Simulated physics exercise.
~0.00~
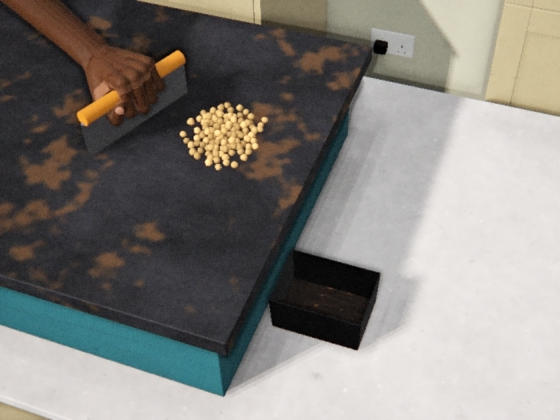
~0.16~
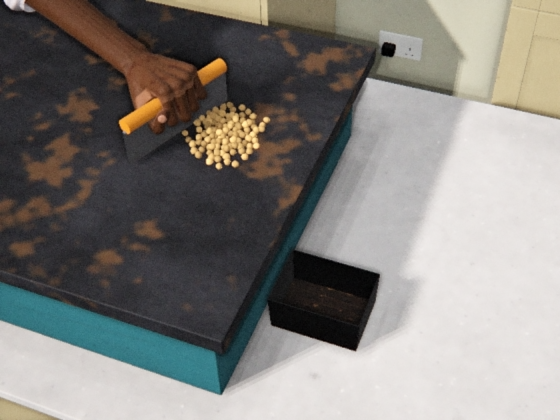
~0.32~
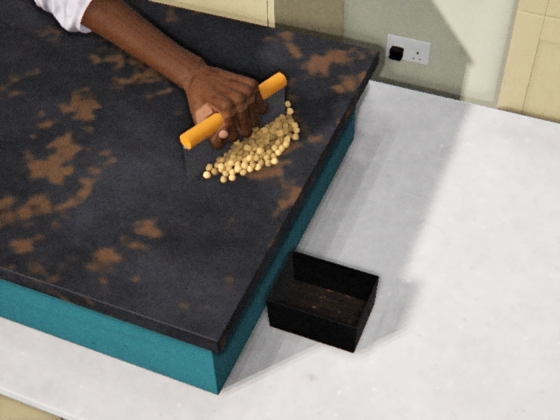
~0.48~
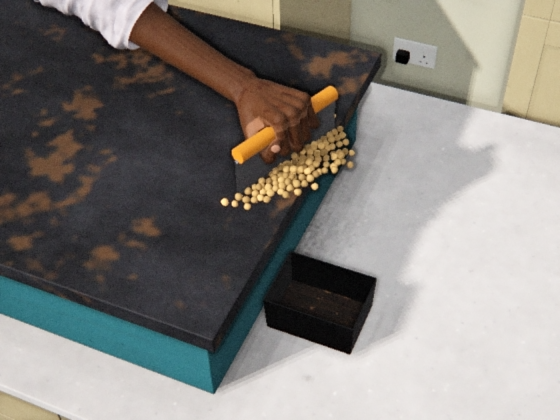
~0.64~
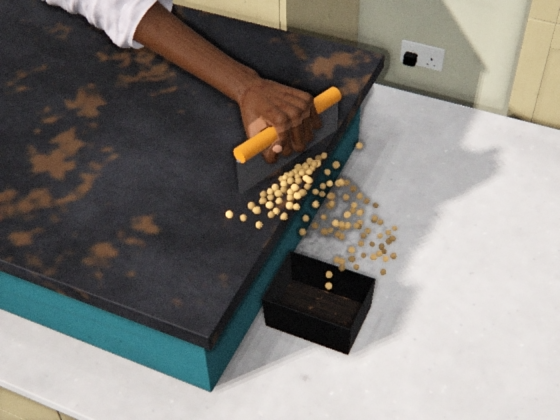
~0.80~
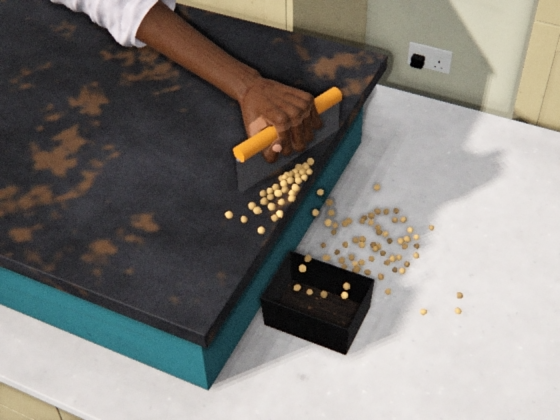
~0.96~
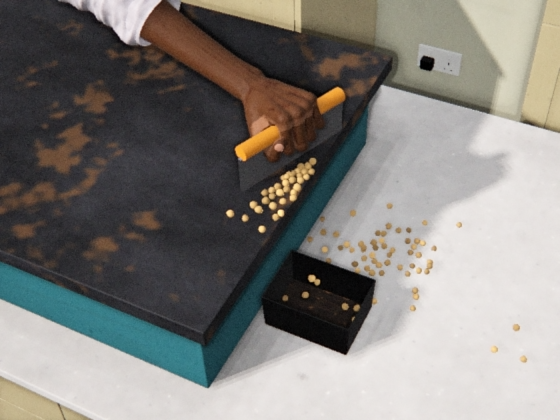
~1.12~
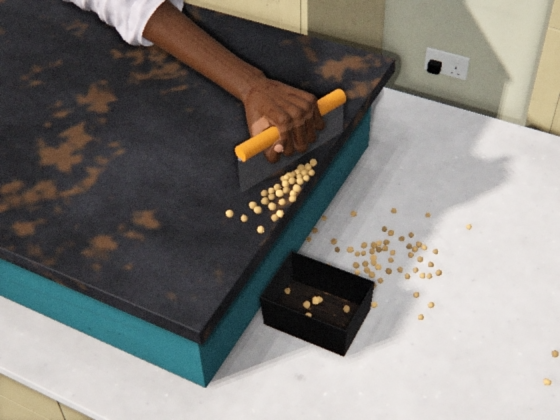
Hand with a scraper pushing chickpeas across a dark worktop, most spilling over the edge, a few landing in a black tin.
